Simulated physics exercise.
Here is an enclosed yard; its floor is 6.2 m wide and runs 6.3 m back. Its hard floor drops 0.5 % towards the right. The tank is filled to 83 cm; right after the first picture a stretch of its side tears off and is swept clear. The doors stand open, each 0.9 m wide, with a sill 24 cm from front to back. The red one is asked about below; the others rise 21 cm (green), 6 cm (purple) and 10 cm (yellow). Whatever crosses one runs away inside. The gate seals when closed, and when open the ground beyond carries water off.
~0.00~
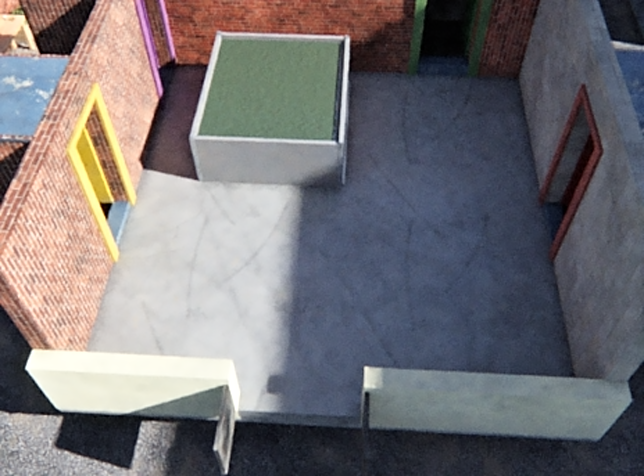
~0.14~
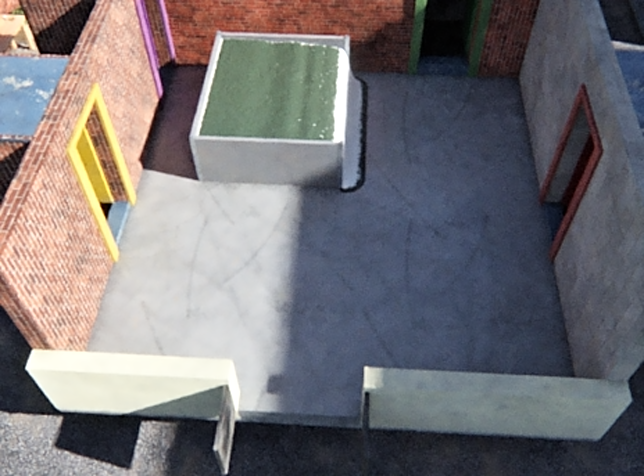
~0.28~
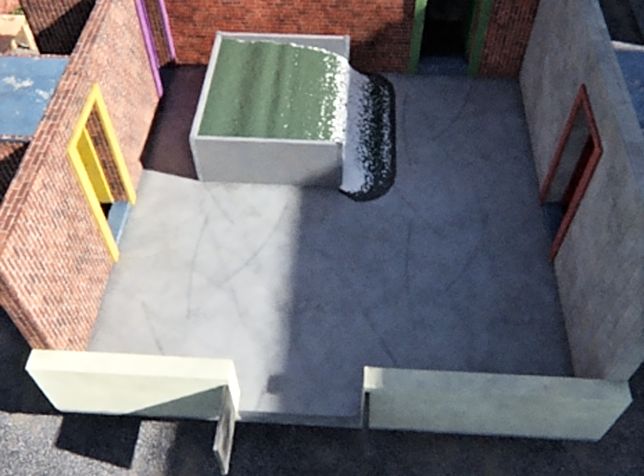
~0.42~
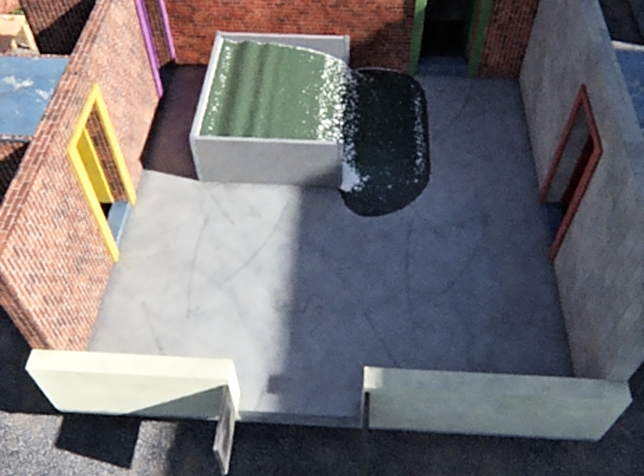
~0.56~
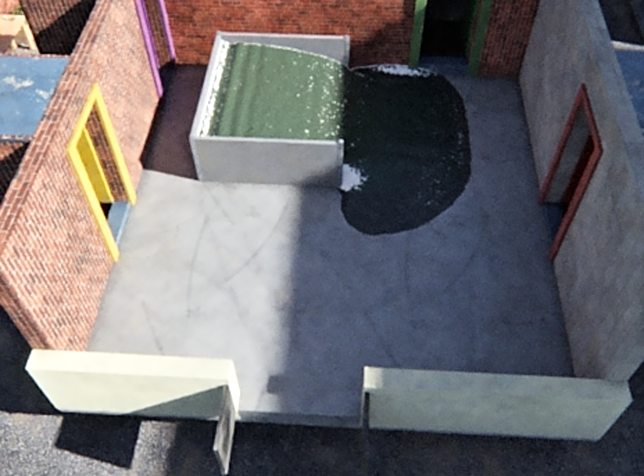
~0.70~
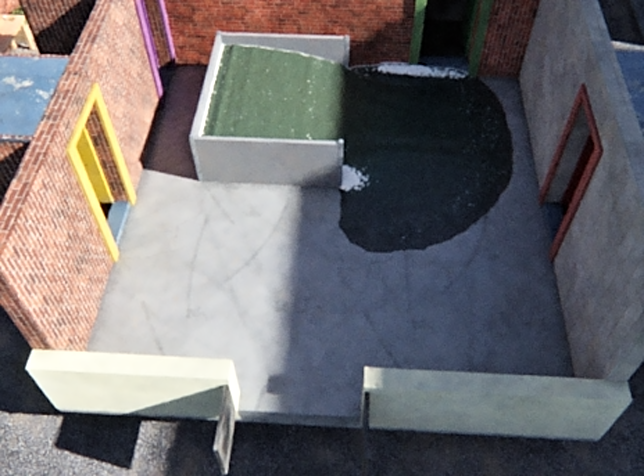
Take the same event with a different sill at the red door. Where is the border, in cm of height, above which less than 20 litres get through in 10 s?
Close to 26 cm is just enough.
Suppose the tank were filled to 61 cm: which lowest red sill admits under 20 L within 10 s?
Some 19 cm.
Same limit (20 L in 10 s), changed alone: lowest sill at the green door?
About 33 cm at green.
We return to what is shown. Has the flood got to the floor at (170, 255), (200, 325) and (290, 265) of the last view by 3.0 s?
In turn: Still dry, not reached, still dry.
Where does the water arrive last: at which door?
Last comes the yellow one.
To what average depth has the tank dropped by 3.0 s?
About 16 cm.
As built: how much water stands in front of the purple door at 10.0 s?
About 15.5 cm.
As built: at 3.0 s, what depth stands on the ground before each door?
Depths in cm: Green 37, red 21, purple 0, yellow 0.
After 1.4 s water covers 35 % of the floor, deepest (62 cm) near (507, 90); 17 cm at the red door, 13 litres in over its 9 cm sill.
After 3.0 s water covers 45 % of the floor, deepest (40 cm) near (574, 396); 21 cm at the red door, 156 litres in over its 9 cm sill.
After 10.0 s water covers 100 % of the floor, deepest (20 cm) near (194, 71); 10 cm at the red door, 241 litres in over its 9 cm sill.
At the red door as built, the water arrived by 1.0 s and peaked near 27 cm at 1.8 s.
With a sill of 21.5 cm, 53 litres would have come in within the 10 s; with 29 cm, 10 litres. So under 20 litres takes about 26 cm.
